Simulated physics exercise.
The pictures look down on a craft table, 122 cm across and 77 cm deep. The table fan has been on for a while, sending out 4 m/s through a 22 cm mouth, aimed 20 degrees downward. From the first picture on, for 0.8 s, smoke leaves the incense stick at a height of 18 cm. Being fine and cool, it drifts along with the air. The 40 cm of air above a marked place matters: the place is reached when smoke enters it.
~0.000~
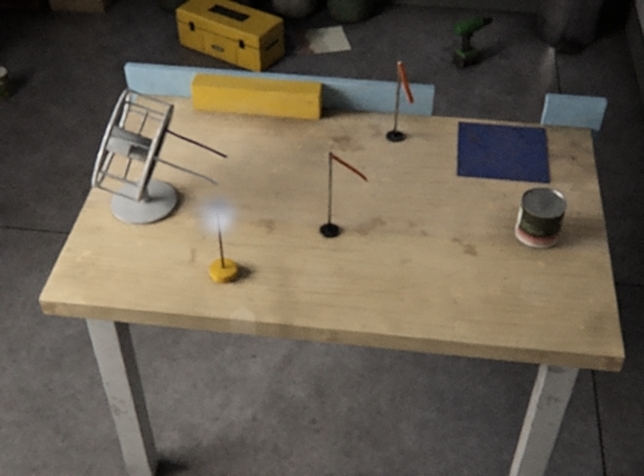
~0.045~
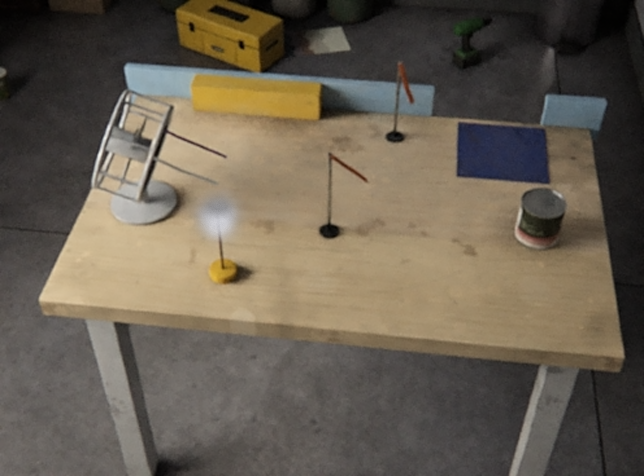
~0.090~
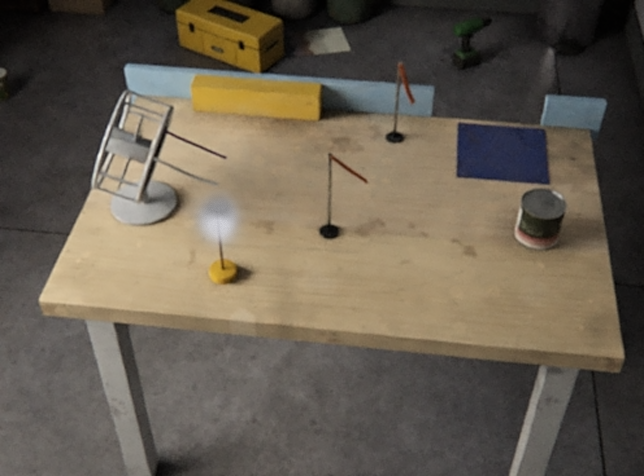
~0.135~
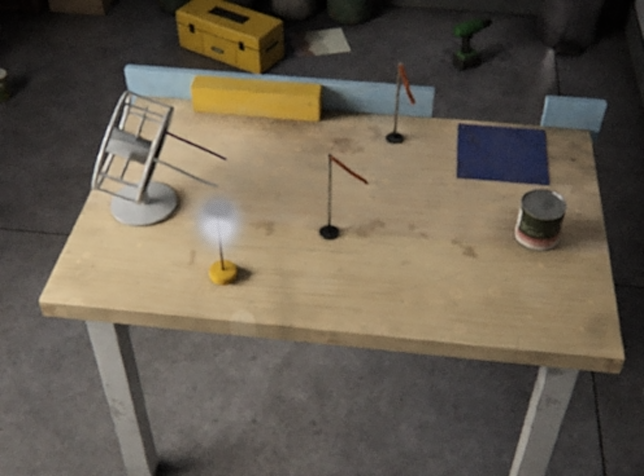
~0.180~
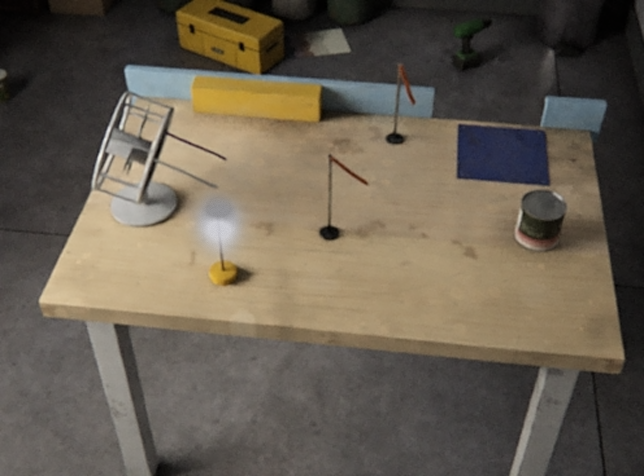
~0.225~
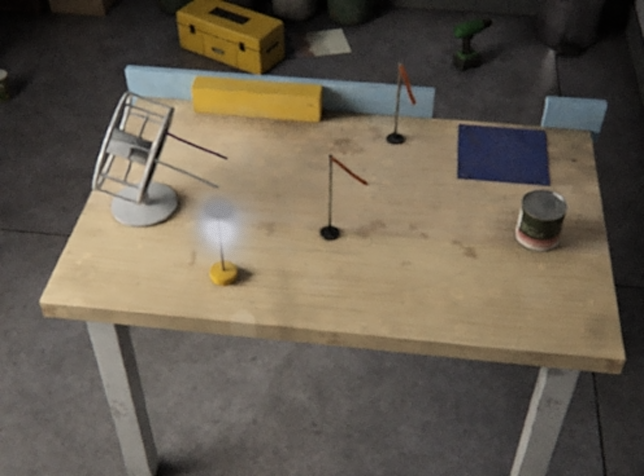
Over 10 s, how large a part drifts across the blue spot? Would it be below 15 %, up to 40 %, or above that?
I would say less than 15 %.
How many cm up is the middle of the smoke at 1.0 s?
The centre hangs close to 4 centimetres up.
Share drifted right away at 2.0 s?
Roughly 80 per cent.
By 1.0 s, 11 % is gone from the area; 0 % has passed over the blue spot, and the middle of the rest is near (321, 311).
By 2.0 s, 80 % is gone from the area; 0 % has passed over the blue spot, and the middle of the rest is near (280, 335).
By 4.0 s, 93 % is gone from the area; 0 % has passed over the blue spot.
By 10.0 s, 100 % is gone from the area; 0 % has passed over the blue spot.
